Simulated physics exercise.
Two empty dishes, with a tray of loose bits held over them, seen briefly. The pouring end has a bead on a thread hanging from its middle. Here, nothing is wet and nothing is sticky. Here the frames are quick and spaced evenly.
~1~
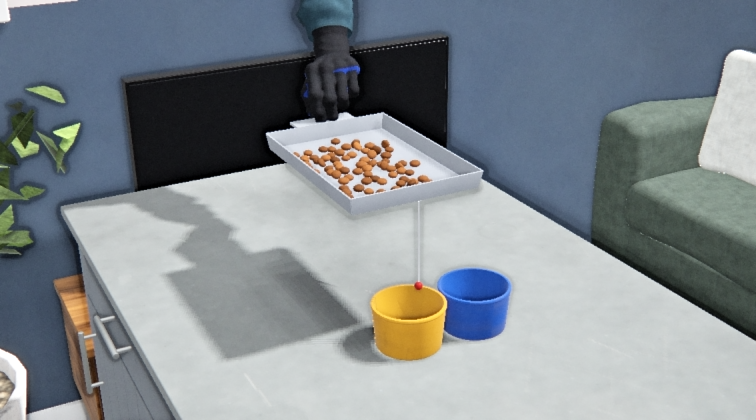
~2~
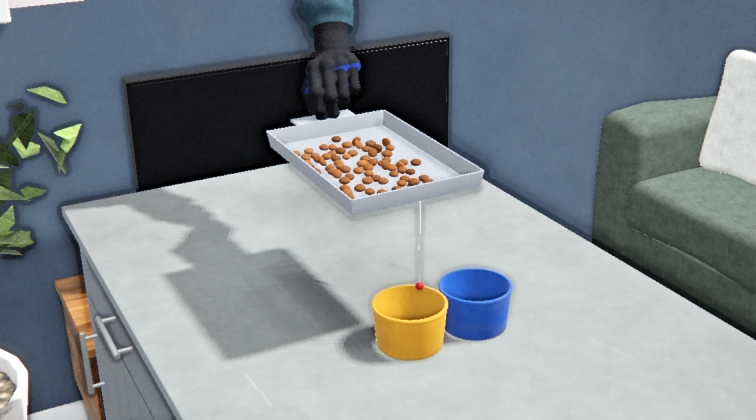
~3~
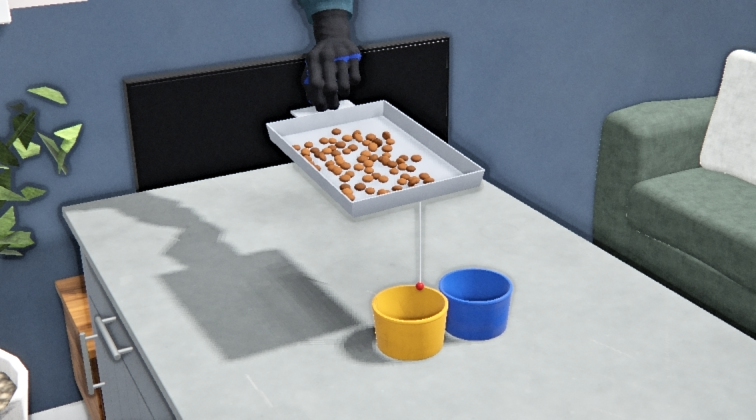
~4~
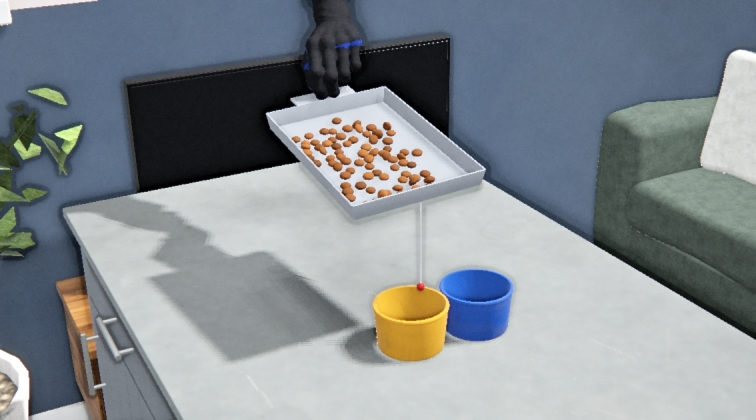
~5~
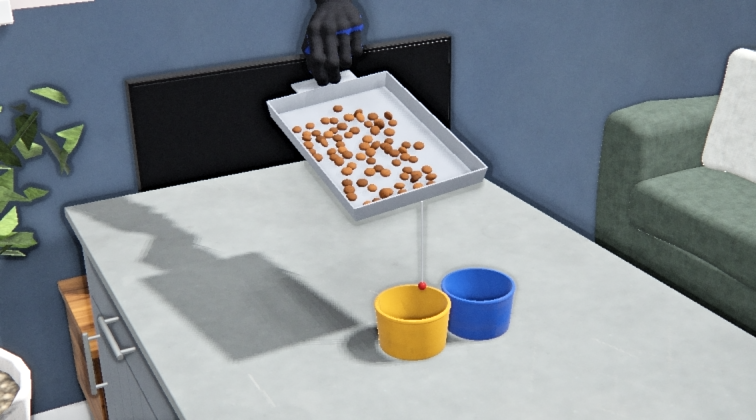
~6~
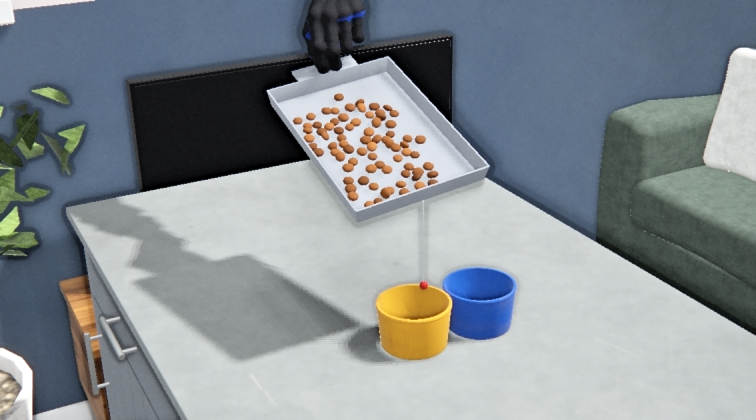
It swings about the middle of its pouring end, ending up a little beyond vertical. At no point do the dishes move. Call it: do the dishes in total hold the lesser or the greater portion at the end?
In total they hold the lesser portion.
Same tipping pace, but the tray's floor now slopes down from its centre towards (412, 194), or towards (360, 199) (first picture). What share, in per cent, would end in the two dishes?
That comes to 20 per cent the first time and 10 per cent the second.
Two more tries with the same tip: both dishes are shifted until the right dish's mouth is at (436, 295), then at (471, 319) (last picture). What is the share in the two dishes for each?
In order: 70 percent and 30 percent.
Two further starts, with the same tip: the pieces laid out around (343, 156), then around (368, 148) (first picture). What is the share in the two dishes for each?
Near 20 and 20 percent respectively.
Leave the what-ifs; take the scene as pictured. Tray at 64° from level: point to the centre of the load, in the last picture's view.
Around (379, 180).
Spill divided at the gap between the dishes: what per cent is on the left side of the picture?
Close to 90 %.
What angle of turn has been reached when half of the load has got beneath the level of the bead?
At roughly 105°.
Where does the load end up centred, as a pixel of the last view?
At about (378, 367), give or take.
Shortly afterwards, tray tipped steeply; the whole lot on the tray.
Next, tray tipped past a quarter turn; near a third on the tray; only a few in the left dish; near a third outside both; near a quarter in the air.
Some moments later, tray tipped past a quarter turn; a little in the left dish; the bulk outside both.
In the end, tray tipped past a quarter turn; a little in the left dish; none at all in the right dish; the bulk outside both.
